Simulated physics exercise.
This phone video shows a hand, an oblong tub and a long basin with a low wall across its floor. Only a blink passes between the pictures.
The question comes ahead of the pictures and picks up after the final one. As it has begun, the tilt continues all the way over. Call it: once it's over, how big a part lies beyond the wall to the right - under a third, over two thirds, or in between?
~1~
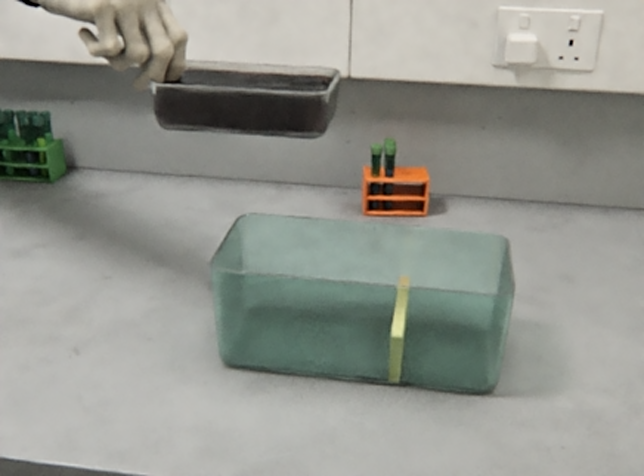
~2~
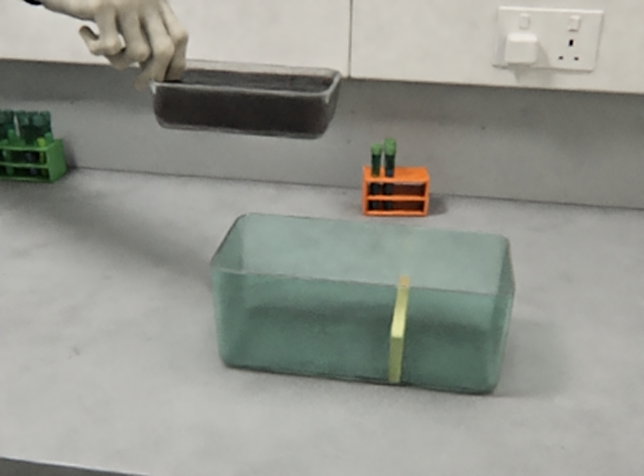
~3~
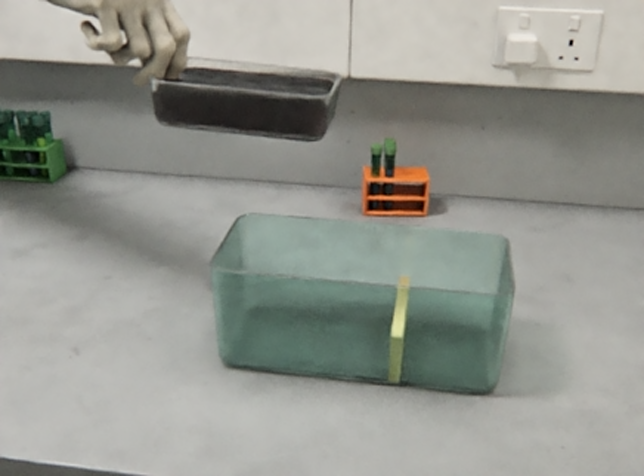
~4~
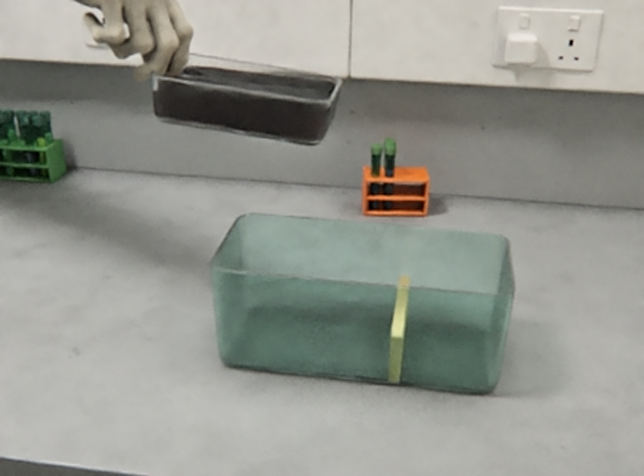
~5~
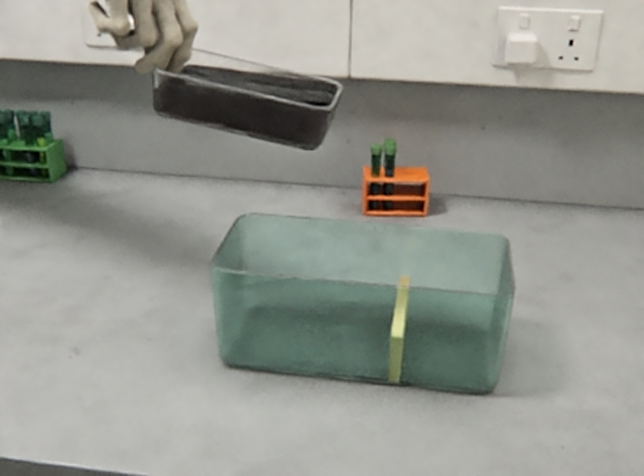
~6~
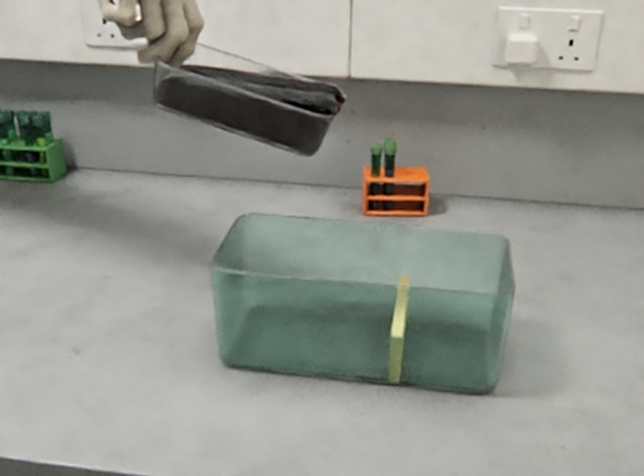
In between.
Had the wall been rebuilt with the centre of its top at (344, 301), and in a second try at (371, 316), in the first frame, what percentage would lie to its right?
The first placement gives around 75 percent, the second 65 percent.
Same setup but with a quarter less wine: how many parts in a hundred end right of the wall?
25 per cent.
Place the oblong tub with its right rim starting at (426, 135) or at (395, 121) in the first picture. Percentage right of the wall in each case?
About 75 % the first time, about 75 % the second.
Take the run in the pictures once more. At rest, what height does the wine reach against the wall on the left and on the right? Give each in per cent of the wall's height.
20 % left, 40 % right.
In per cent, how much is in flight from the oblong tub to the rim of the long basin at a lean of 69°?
35 %.
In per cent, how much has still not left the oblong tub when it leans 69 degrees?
About 10 per cent.
A moment on, the oblong tub is tipped part way and 9 per cent is still to pour, 14 is left of the wall and 35 right of it.
Next, the oblong tub is tipped right over and 1 per cent is still to pour, 40 is left of the wall and 46 right of it.
Then the oblong tub is tipped right over and 0 per cent is still to pour, 43 is left of the wall and 46 right of it.
Later the oblong tub is tipped right over and 0 per cent is still to pour, 43 is left of the wall and 46 right of it.
At rest 43 per cent lies left of the wall, 46 right of it and 11 outside.
